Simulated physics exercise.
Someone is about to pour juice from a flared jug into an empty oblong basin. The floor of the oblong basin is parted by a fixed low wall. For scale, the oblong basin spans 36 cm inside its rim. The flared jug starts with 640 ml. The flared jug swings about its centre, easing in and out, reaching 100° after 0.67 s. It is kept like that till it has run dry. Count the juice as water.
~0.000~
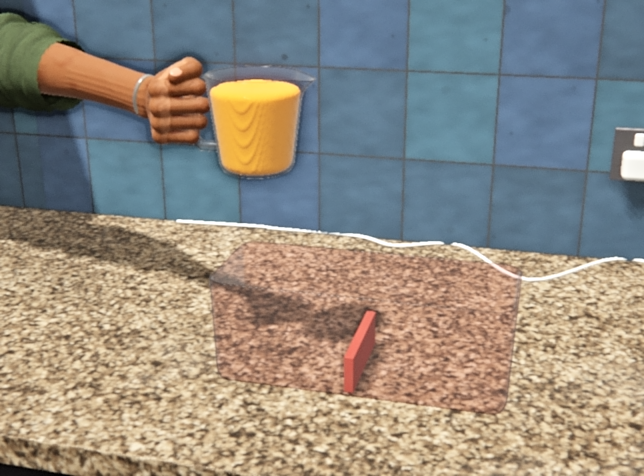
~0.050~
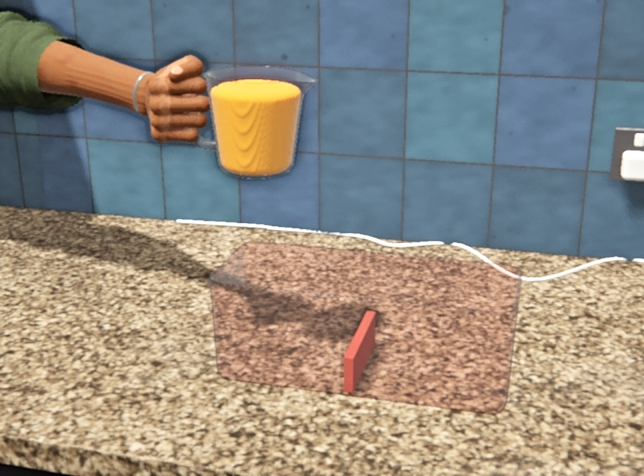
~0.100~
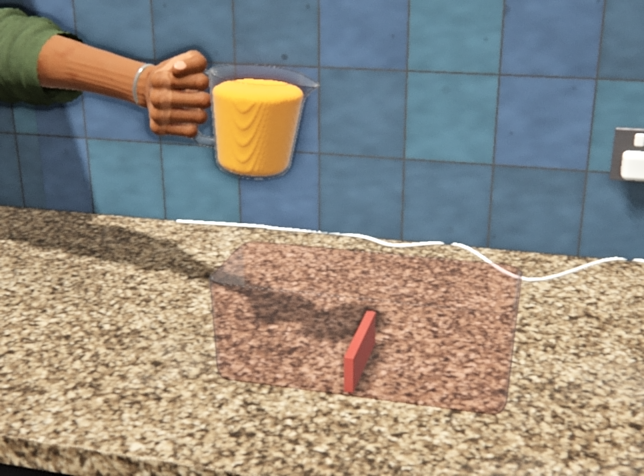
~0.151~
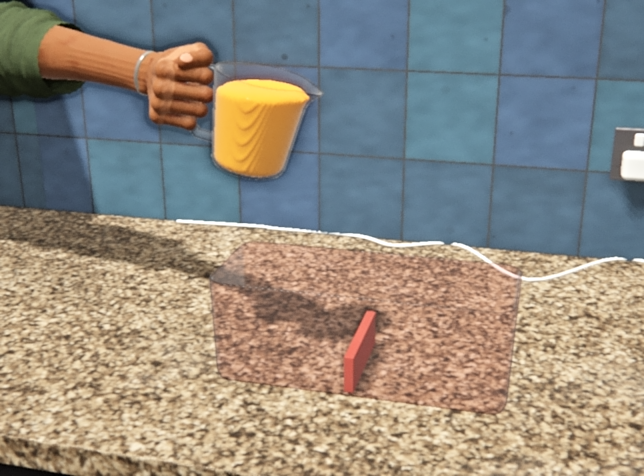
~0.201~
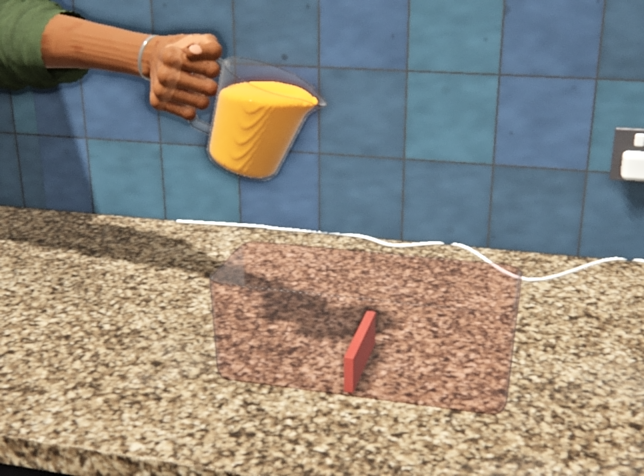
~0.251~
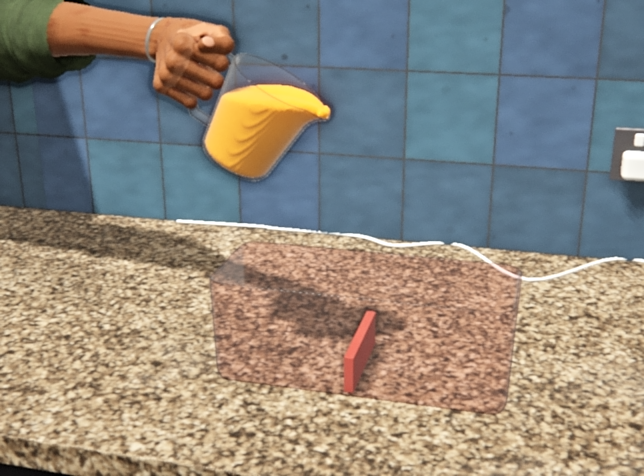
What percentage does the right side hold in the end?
Roughly 82 per cent is past the wall.
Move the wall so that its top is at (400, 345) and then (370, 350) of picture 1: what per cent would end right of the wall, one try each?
First 10, then 60 per cent.
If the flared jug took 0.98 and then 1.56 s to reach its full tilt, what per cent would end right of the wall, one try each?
In turn about 80 and 80 per cent.
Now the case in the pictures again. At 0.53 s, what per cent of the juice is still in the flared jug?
Some 54 per cent.
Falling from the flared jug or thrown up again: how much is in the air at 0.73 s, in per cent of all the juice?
About 20 per cent.
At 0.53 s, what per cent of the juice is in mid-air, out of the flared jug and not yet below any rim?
About 32 per cent.
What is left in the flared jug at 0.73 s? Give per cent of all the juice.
About 12 per cent.
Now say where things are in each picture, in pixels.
The first picture shows tilt 0°; pouring edge (315, 79); surface from (216, 86) to (301, 91); the oblong basin's rim runs from (227, 262) to (519, 291); the wall's top is at (361, 334).
The second picture shows tilt 1°; pouring edge (316, 80); surface from (216, 86) to (301, 91).
The third picture shows tilt 5°; pouring edge (319, 85); surface from (218, 85) to (303, 93).
The fourth picture shows tilt 12°; pouring edge (323, 93); surface from (223, 85) to (309, 95).
The fifth picture shows tilt 21°; pouring edge (327, 104); surface from (223, 92) to (317, 99).
The sixth picture shows tilt 31°; pouring edge (329, 118); surface from (221, 104) to (325, 108); 1 per cent is over the edge.
By 0.53 s the tilt is 89° and 53 per cent is still to pour, 0 is left of the wall and 15 right of it.
By 0.73 s the tilt is 100° and 12 per cent is still to pour, 9 is left of the wall and 59 right of it.
By 0.94 s the tilt is 100° and 1 per cent is still to pour, 13 is left of the wall and 81 right of it.
By 1.17 s the tilt is 100° and 0 per cent is still to pour, 17 is left of the wall and 82 right of it.
At rest 17 per cent lies left of the wall, 82 right of it and 1 outside.
